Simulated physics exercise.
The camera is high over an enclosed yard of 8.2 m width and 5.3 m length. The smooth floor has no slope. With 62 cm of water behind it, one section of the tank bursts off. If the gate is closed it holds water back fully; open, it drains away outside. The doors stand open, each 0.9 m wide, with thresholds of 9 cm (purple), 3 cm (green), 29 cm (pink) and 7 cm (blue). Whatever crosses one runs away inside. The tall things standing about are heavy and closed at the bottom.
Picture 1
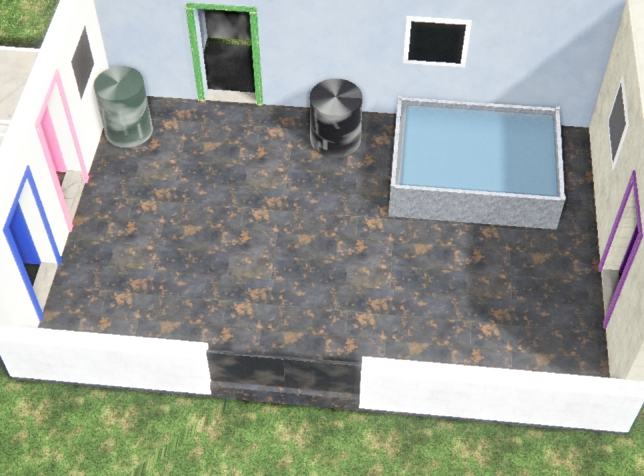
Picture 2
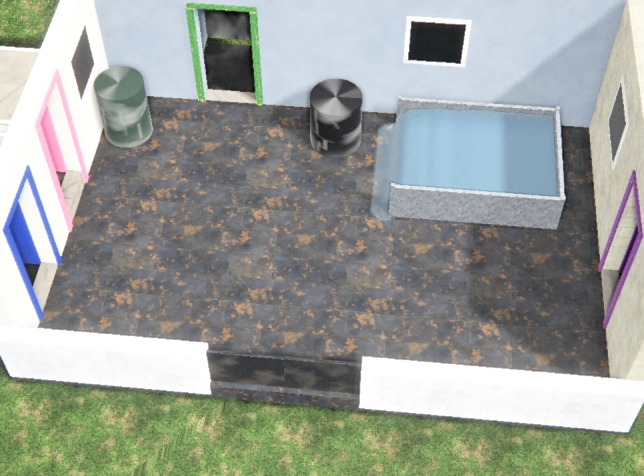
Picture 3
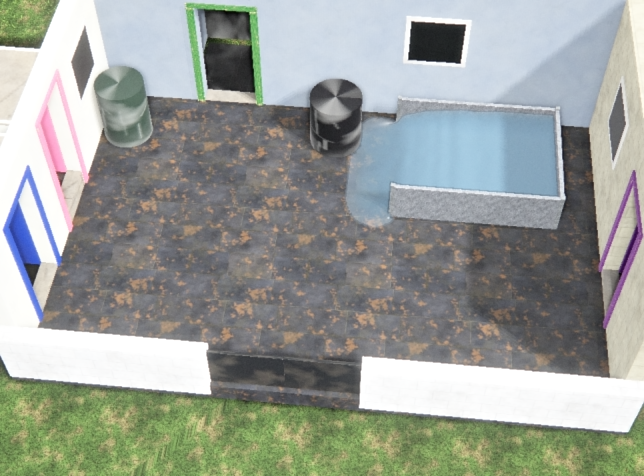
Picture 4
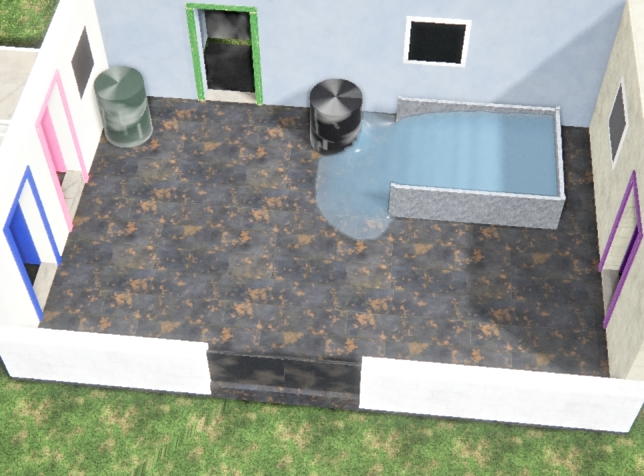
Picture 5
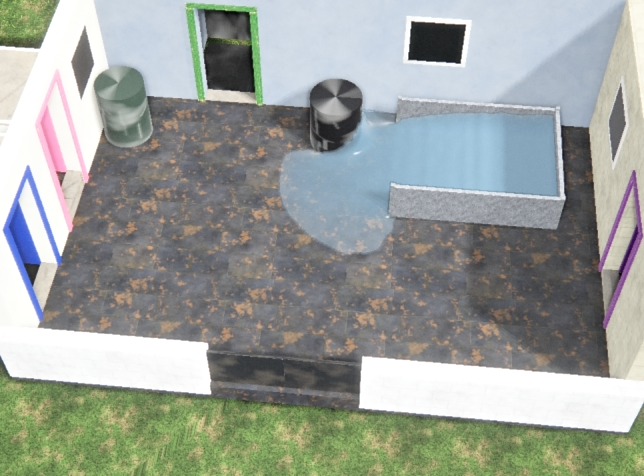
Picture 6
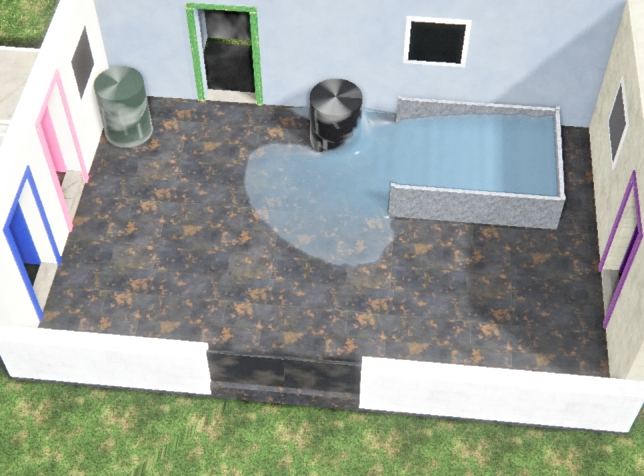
The clip opens on a walled yard with a dark mottled floor, two barrels and a still, full rectangular tank at right. The tank's left side gives way and water pours out onto the floor, then spreads leftward and toward the viewer in a widening rounded sheet, passing around the dark barrel's base.
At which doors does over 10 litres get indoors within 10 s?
Door by door: At the purple door it stays under the limit; at the green door it passes the limit; at the pink door it does not reach the limit; at the blue door it passes the limit.
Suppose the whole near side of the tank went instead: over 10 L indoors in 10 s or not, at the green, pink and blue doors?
Against that limit: Green above, pink under, blue past it.
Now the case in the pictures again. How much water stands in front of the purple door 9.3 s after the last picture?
Some 10.5 cm.
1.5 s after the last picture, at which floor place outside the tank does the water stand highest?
At about (372, 117).
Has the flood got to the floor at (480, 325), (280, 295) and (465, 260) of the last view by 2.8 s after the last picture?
In turn: Still dry, flooded, still dry.
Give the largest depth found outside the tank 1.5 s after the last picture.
Roughly 39 cm.
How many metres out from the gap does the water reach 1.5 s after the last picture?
Roughly 5.4 m.
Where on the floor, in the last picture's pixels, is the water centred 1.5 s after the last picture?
Near (352, 178).
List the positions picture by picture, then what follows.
The first frame shows the tank at (477, 150) is whole and still, 62 cm deep.
In the second frame, water pours out at (397, 162) and has run 1.0 m, to (388, 219); typically 8 cm deep outside, 62 cm at the tank's back.
In the third frame, water pours out at (397, 163) and has run 1.2 m, to (365, 220); typically 11 cm deep outside, 62 cm at the tank's back.
In the fourth frame, the front is at a hidden place, 1.5 m from the gap at (397, 164); 2.3 m2 of floor is under water; 62 cm left at the back of the tank.
In the fifth frame, water pours out at (397, 164) and has run 1.9 m, to (290, 208); typically 8 cm deep outside, 62 cm at the tank's back.
In the sixth frame, water pours out at (397, 164) and has run 2.4 m, to (250, 182); typically 7 cm deep outside, 59 cm at the tank's back.
Then, 0.7 s after the last picture water covers 35 % of the floor and is deepest (42 cm) near (372, 117); purple door not reached, green door 2 cm at the sill, 0 L in, pink door not reached, blue door not reached.
Then, 1.5 s after the last picture water covers 50 % of the floor and is deepest (39 cm) near (372, 117); purple door not reached, green door 4 cm at the sill, 0 L in, pink door 21 cm at the sill, 0 L in, blue door not reached.
Then, 2.8 s after the last picture water covers 70 % of the floor and is deepest (34 cm) near (30, 354); purple door not reached, green door 3 cm at the sill, 0 L in, pink door 22 cm at the sill, 0 L in, blue door 15 cm at the sill, 28 L in.
Then, 5.3 s after the last picture water covers 80 % of the floor and is deepest (16 cm) near (50, 292); purple door 4 cm at the sill, 0 L in, green door 7 cm at the sill, 21 L in, pink door 10 cm at the sill, 0 L in, blue door 16 cm at the sill, 125 L in.
Then, 9.3 s after the last picture water covers 100 % of the floor and is deepest (12 cm) near (599, 318); purple door 10 cm at the sill, 0 L in, green door 8 cm at the sill, 52 L in, pink door 8 cm at the sill, 0 L in, blue door 7 cm at the sill, 164 L in.
